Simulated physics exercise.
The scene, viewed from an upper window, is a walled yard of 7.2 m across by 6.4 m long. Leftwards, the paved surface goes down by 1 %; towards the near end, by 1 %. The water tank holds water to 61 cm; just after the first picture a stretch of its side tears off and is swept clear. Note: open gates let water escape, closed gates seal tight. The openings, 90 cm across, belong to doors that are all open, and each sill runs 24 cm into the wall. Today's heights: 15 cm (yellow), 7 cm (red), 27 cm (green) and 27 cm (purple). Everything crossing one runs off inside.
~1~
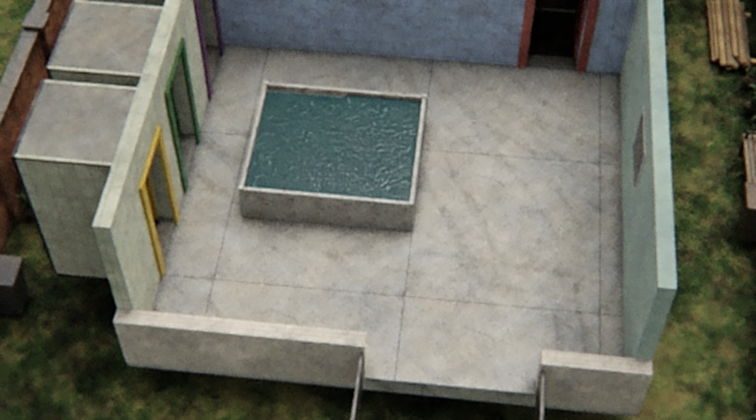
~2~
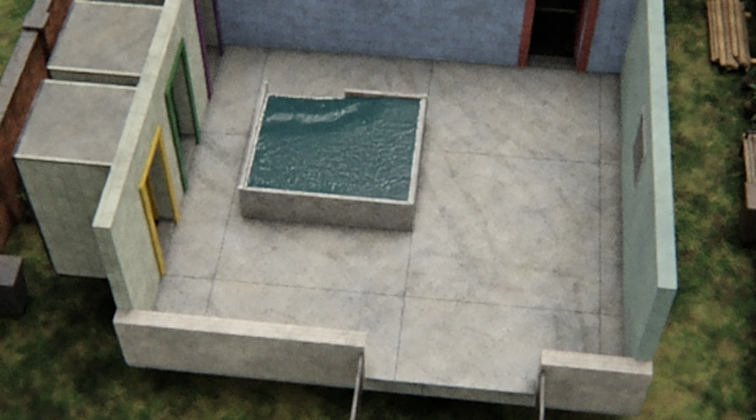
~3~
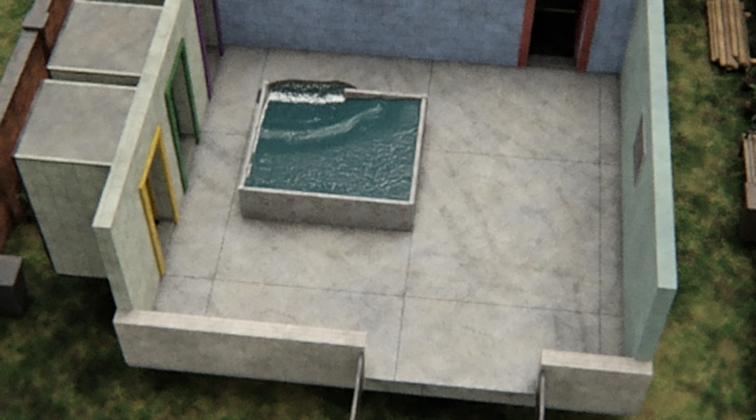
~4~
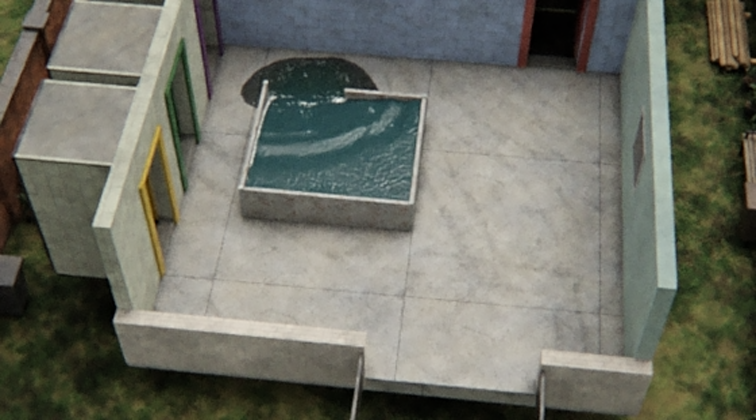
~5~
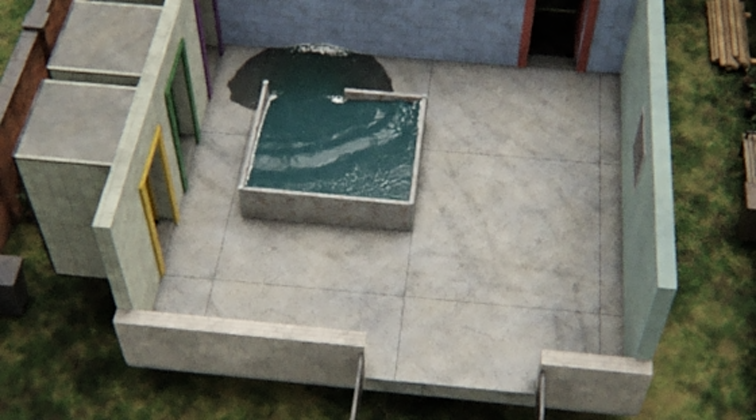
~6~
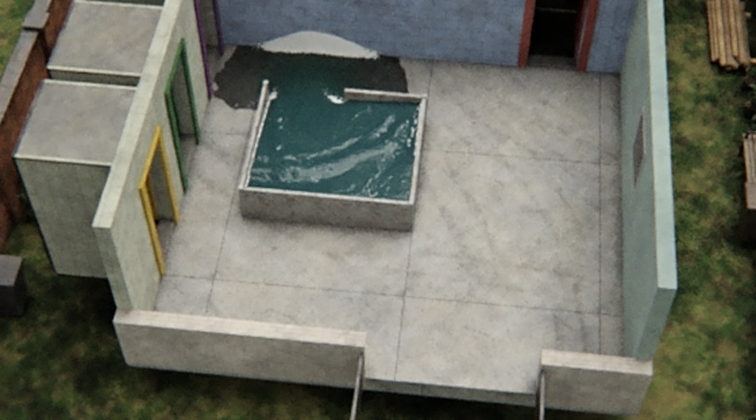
A walled concrete yard held a raised tank of still water until part of its far side gave way, and water poured out, spreading across the paving to the blue wall behind it.
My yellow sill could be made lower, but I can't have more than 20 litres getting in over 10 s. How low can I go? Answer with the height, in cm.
You could bring it down to roughly 6 cm.
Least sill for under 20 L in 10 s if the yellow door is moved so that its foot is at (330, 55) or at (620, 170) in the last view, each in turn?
Minimums: About 37 cm and 8.0 cm.
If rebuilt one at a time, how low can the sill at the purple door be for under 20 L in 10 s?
At purple, about 35 cm.
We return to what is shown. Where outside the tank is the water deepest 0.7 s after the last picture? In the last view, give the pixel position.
At about pixel (224, 47).
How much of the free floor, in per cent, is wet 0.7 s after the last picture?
10 %.
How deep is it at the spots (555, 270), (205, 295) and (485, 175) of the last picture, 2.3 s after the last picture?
Approx. 0 / 0 / 1 cm.
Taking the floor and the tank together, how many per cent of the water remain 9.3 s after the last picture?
Share still there: Approx. 92 percent.
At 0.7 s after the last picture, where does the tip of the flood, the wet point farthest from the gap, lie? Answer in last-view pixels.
Lab note: Front tip approx. (470, 66).
Then, 0.7 s after the last picture water covers 10 % of the floor, deepest (54 cm) near (224, 47); it has not reached the yellow door.
Then, 2.3 s after the last picture water covers 40 % of the floor, deepest (38 cm) near (220, 61); 4 cm at the yellow door, 0 litres in over its 15 cm sill.
Then, 9.3 s after the last picture water covers 100 % of the floor, deepest (17 cm) near (144, 342); 7 cm at the yellow door, 0 litres in over its 15 cm sill.
At the yellow door as built, the water peaked near 10 cm, 6.5 s after the last picture.
With a sill of 5 cm, 32 litres would have come in within the 10 s; with 7 cm, 14 litres. So under 20 litres takes about 6 cm.
